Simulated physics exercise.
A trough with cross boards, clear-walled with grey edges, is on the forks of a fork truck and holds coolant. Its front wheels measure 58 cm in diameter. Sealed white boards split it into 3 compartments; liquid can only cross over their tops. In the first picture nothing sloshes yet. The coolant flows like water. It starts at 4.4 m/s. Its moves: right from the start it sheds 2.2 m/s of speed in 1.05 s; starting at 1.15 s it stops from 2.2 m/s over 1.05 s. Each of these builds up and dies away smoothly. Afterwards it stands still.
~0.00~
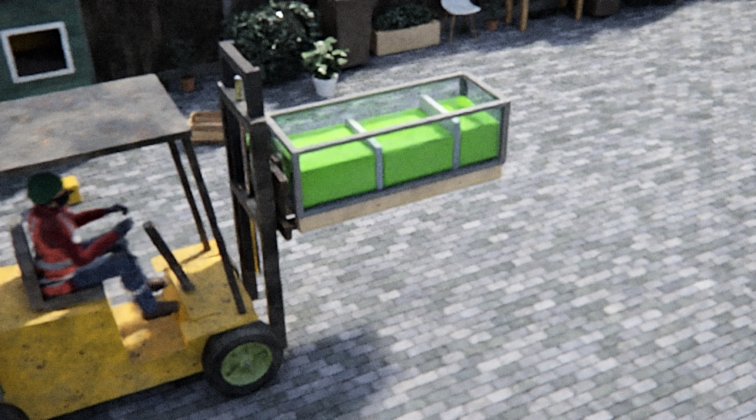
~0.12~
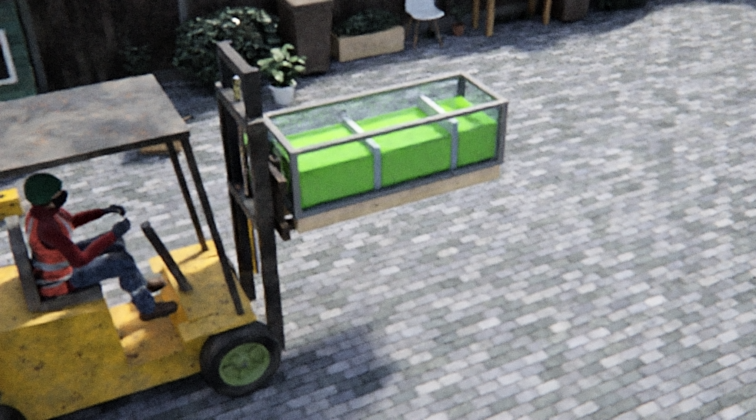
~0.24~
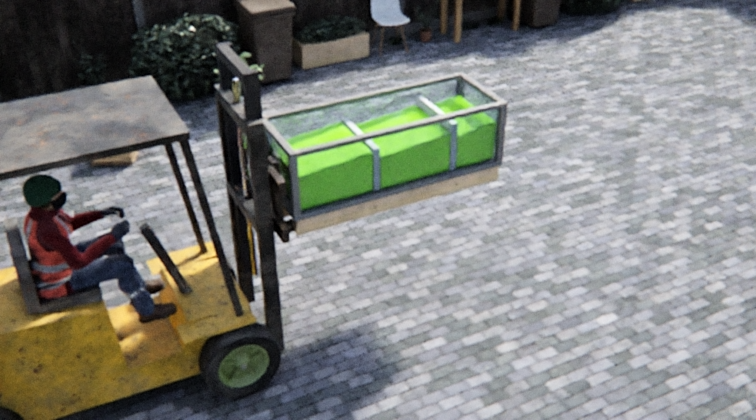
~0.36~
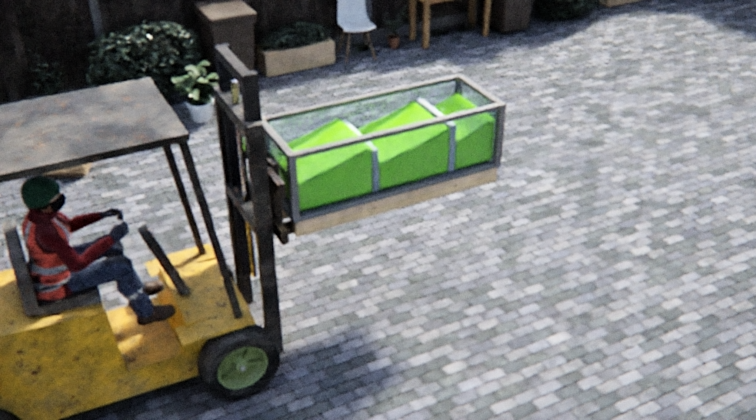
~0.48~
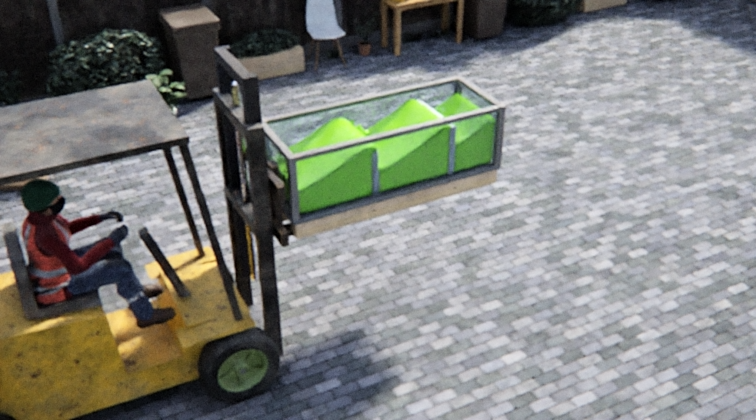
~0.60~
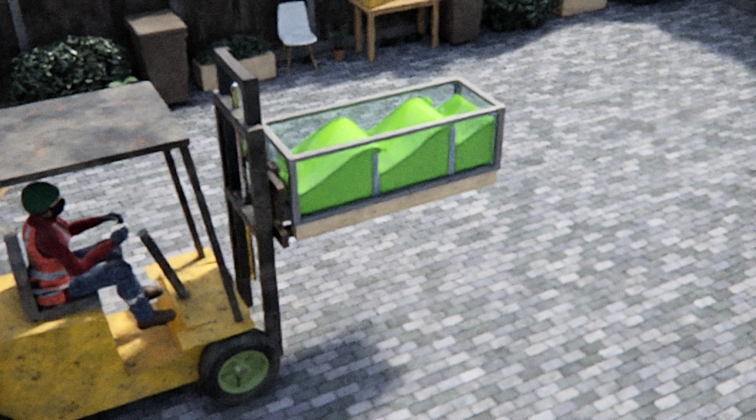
A yellow forklift drives rightward across a grey brick-paved yard, seen from above and to one side. Its driver, in a green helmet and red top, sits at left with hands forward, while a clear, grey-edged trough of bright green liquid rests on the raised forks. The camera travels alongside as plants and furniture slide left behind, and the nearly level liquid slopes up rightward, then swells into rounded peaks between the cross boards.
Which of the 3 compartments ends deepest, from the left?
The third compartment ends highest.
By 1.20 s the compartments hold 28, 33, 33 cm, left to right.
By 1.90 s the compartments hold 25, 34, 36 cm, left to right.
By 2.70 s the compartments hold 25, 34, 37 cm, left to right.
By 5.18 s the compartments hold 25, 33, 37 cm, left to right.
